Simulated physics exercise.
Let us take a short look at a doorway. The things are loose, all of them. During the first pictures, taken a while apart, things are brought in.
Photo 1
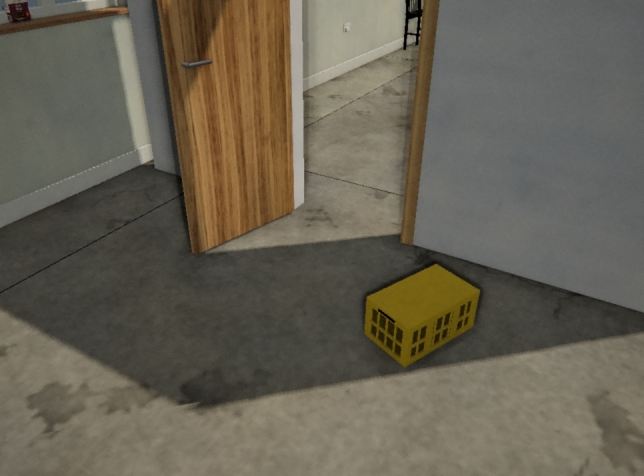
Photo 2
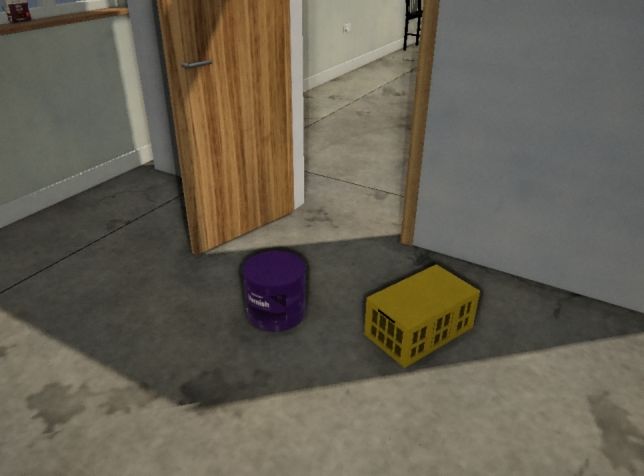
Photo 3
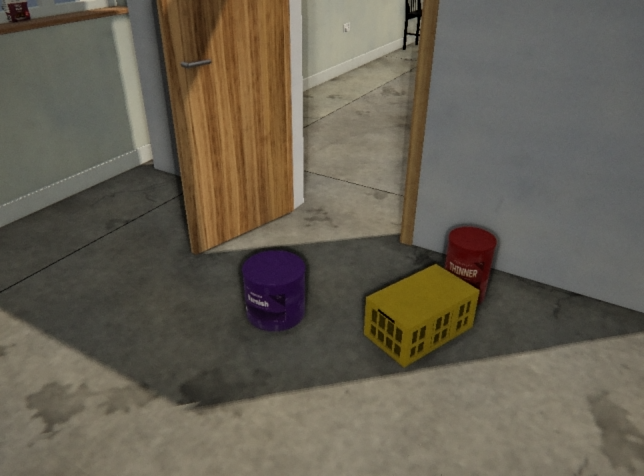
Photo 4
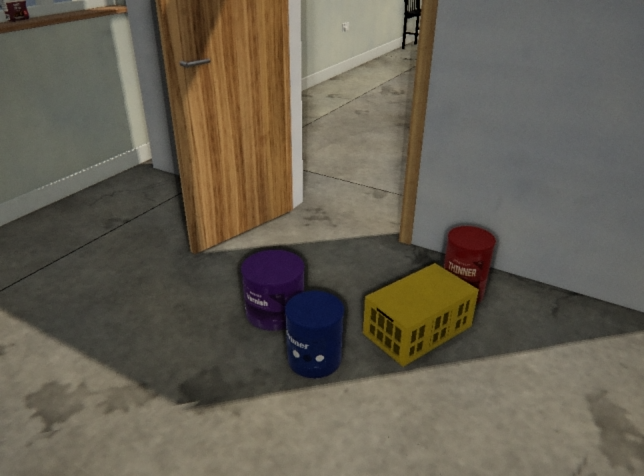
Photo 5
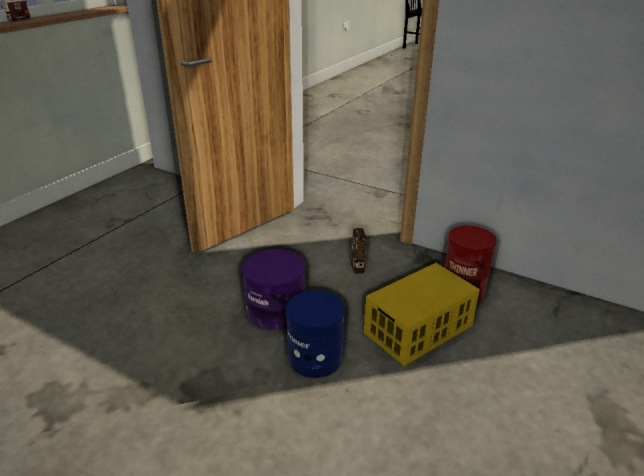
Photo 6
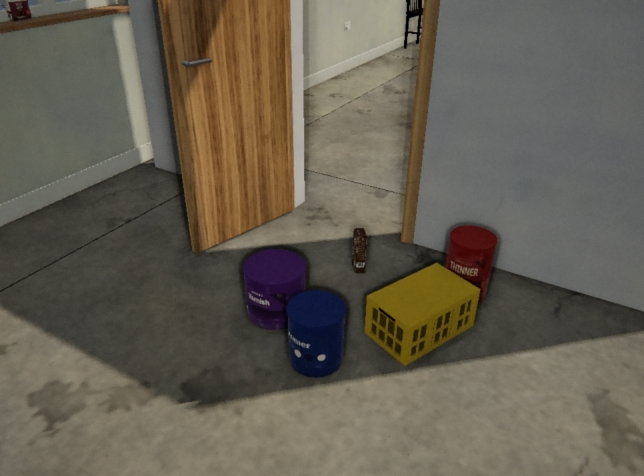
A purple pail appeared beside the yellow crate near the wide-open door, then a red pail behind the crate, a blue pail in front of the purple one, and lastly a small brown item.
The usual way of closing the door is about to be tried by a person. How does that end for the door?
I expect the door will meet its frame.
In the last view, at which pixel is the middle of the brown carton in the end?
Pretty much around (370, 249), I'd say.
Then, 1.00 s after the last picture, open by 81°.
Then, 2.00 s after the last picture, open by 43°.
Then, 2.60 s after the last picture, open by 21°; brown carton slid about its own width near (370, 249).
At rest, open by 0°; all 5 in place. Seen from the same camera at the end, brown carton near (370, 249).
